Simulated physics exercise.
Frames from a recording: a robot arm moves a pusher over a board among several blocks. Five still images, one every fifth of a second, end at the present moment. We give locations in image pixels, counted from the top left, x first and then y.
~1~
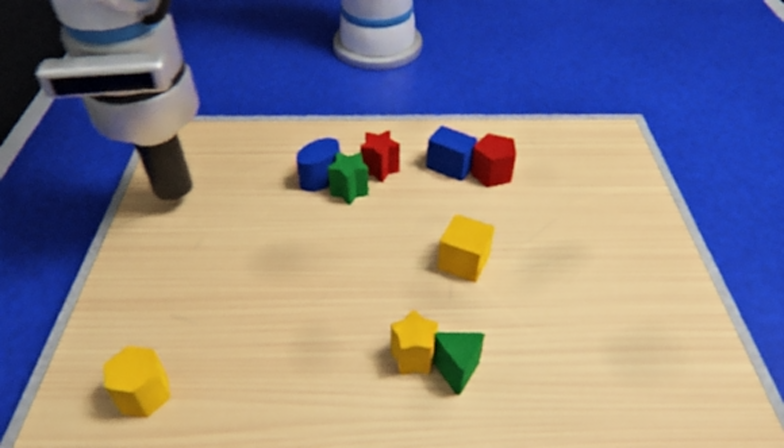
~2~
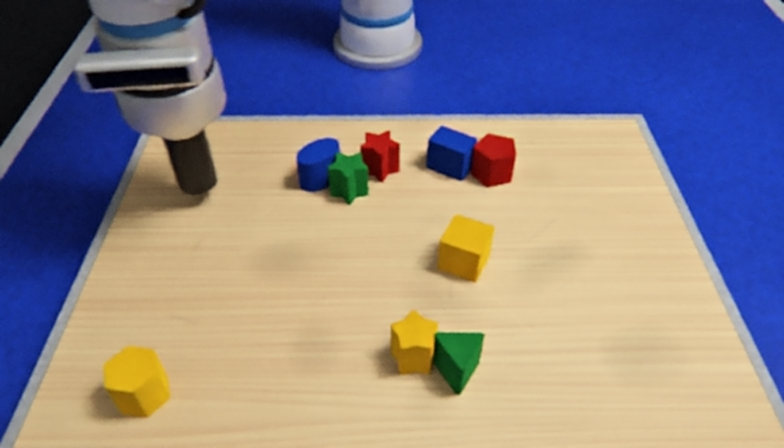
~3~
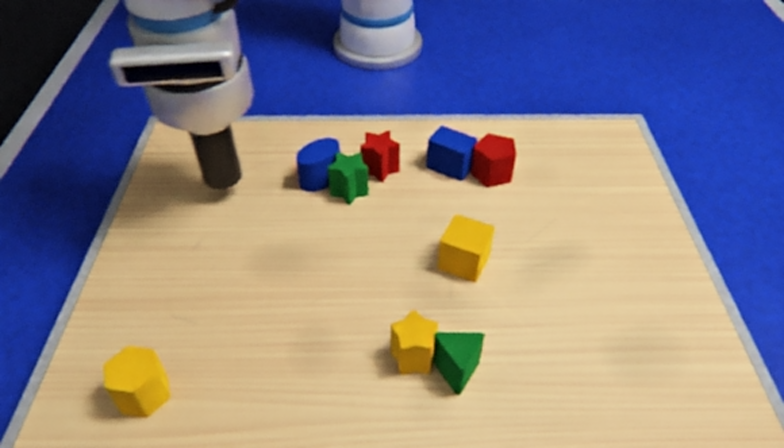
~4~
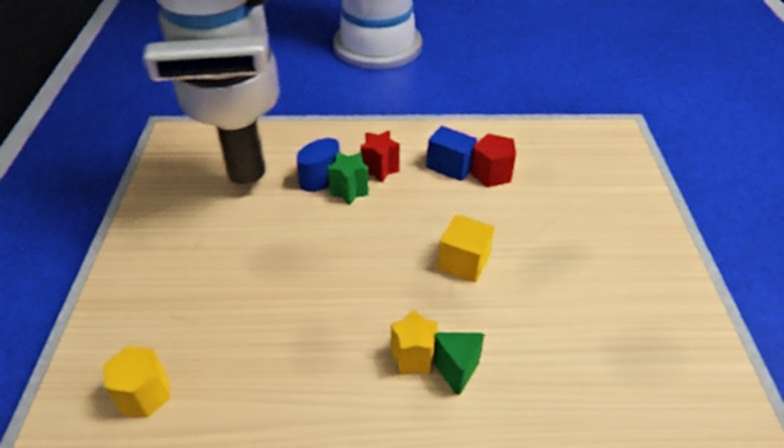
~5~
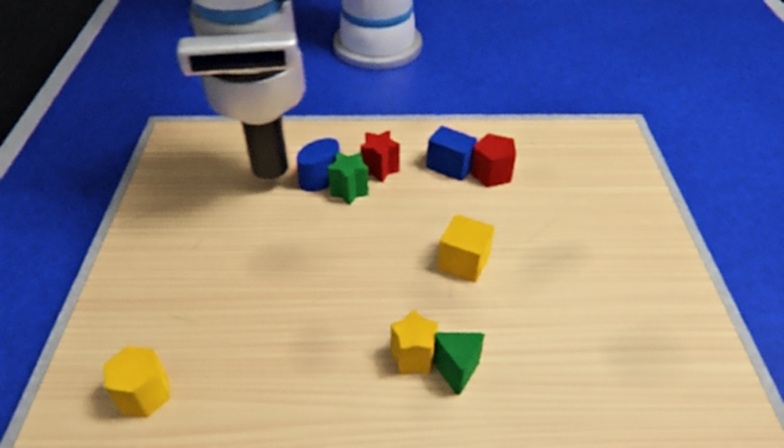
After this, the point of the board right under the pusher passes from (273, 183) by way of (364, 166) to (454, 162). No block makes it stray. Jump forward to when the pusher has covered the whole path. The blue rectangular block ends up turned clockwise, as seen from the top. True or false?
The statement is correct.
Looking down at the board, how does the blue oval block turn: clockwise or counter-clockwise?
It twists anticlockwise.
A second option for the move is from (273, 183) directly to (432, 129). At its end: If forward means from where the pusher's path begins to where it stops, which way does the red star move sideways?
Picture yourself facing from the start of the path to its end: The red star moves off to your right.
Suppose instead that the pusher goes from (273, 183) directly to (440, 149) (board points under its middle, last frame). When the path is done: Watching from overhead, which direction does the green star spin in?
From above, the green star will be seen to turn clockwise.
What follows on the original path. One third of the way, pusher at (333, 156); blue oval block at (370, 137), turned 15° anticlockwise; green star at (363, 163), turned 60° clockwise; red star at (402, 139).
Two thirds of the way, pusher at (394, 149); blue oval block at (424, 125), turned 50° anticlockwise; green star at (363, 163), turned 60° clockwise; red star at (454, 133); blue rectangular block at (489, 133), turned 25° clockwise; red pentagon at (523, 150), turned 20° clockwise.
At the end, pusher at (456, 147); blue oval block at (478, 119), turned 85° anticlockwise; green star at (363, 163), turned 60° clockwise; red star at (511, 128); blue rectangular block at (540, 122), turned 35° clockwise; red pentagon at (527, 152), turned 30° clockwise.
